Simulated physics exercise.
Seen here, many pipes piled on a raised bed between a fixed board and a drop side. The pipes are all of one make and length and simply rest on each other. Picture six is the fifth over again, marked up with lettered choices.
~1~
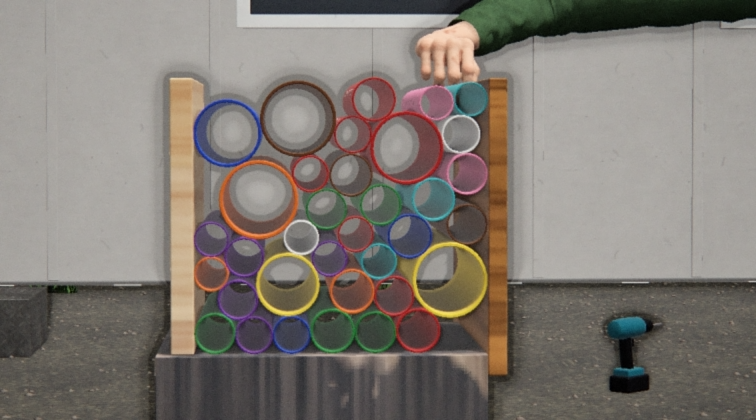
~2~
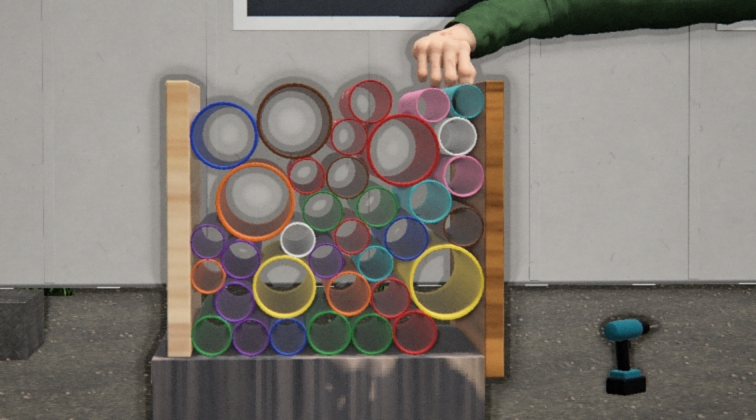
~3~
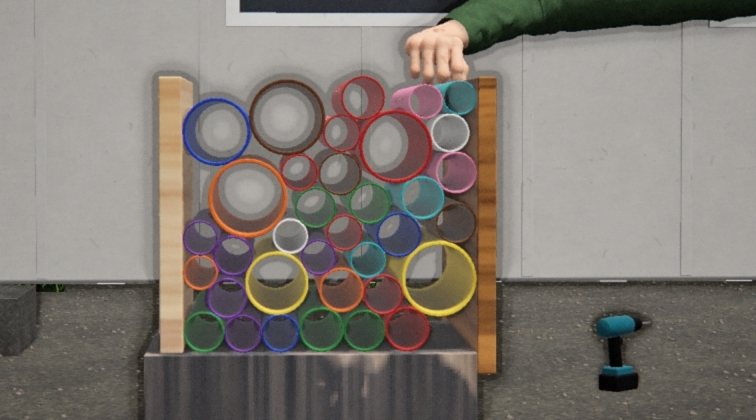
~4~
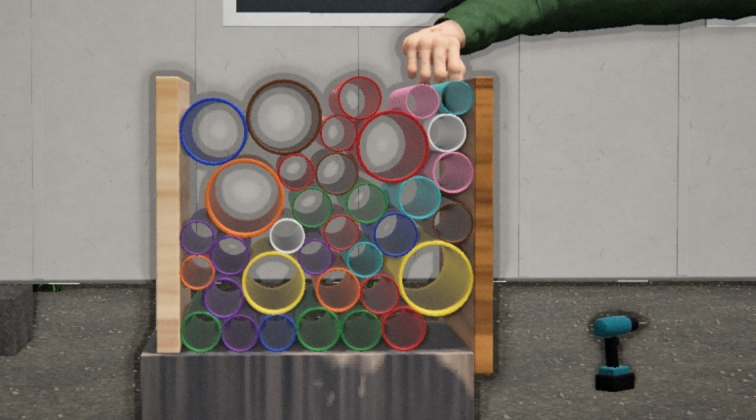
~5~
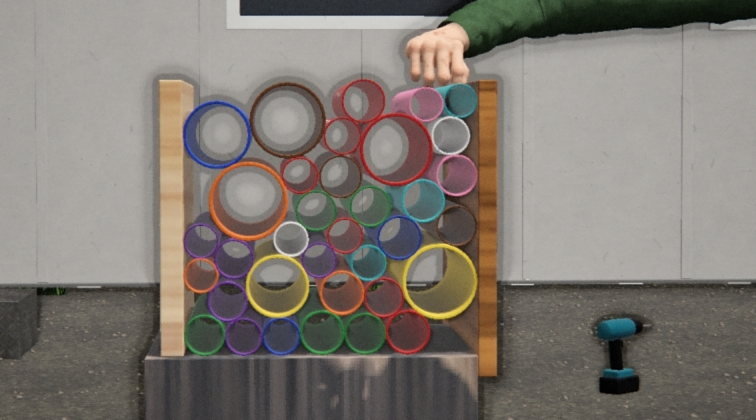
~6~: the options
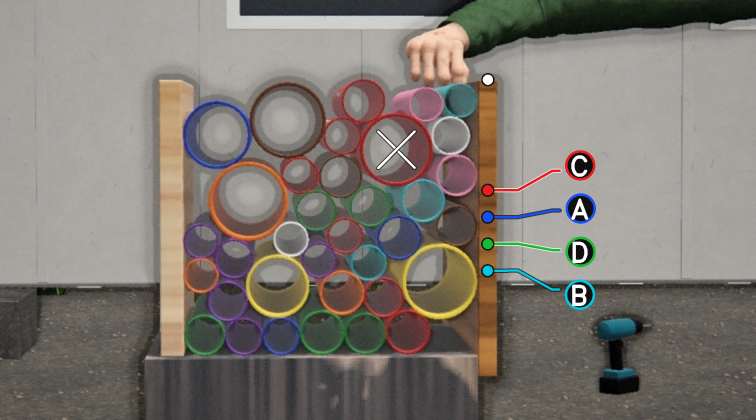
A hand rests on stacked colored pipes between wooden boards as the view shifts slightly.
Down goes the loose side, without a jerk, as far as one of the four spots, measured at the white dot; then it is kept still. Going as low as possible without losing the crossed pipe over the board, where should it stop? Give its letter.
No lower than D.
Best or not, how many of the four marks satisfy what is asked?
Three of the four.
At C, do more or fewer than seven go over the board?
Fewer than seven.
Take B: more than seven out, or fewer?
It loses more than seven.
On the marked copy, A at (488, 217); B at (488, 271); C at (488, 190); D at (488, 244); the cross at (396, 150); the white dot at (488, 79).
Taking D. A third of the way, top of the board (478, 152).
Two thirds of the way, top of the board (478, 237).
When it is over, top of the board (478, 243), about four out over the board, the crossed one still inside.
As for the rest, A keeps the crossed one inside; B lets the crossed one out; C keeps the crossed one inside.
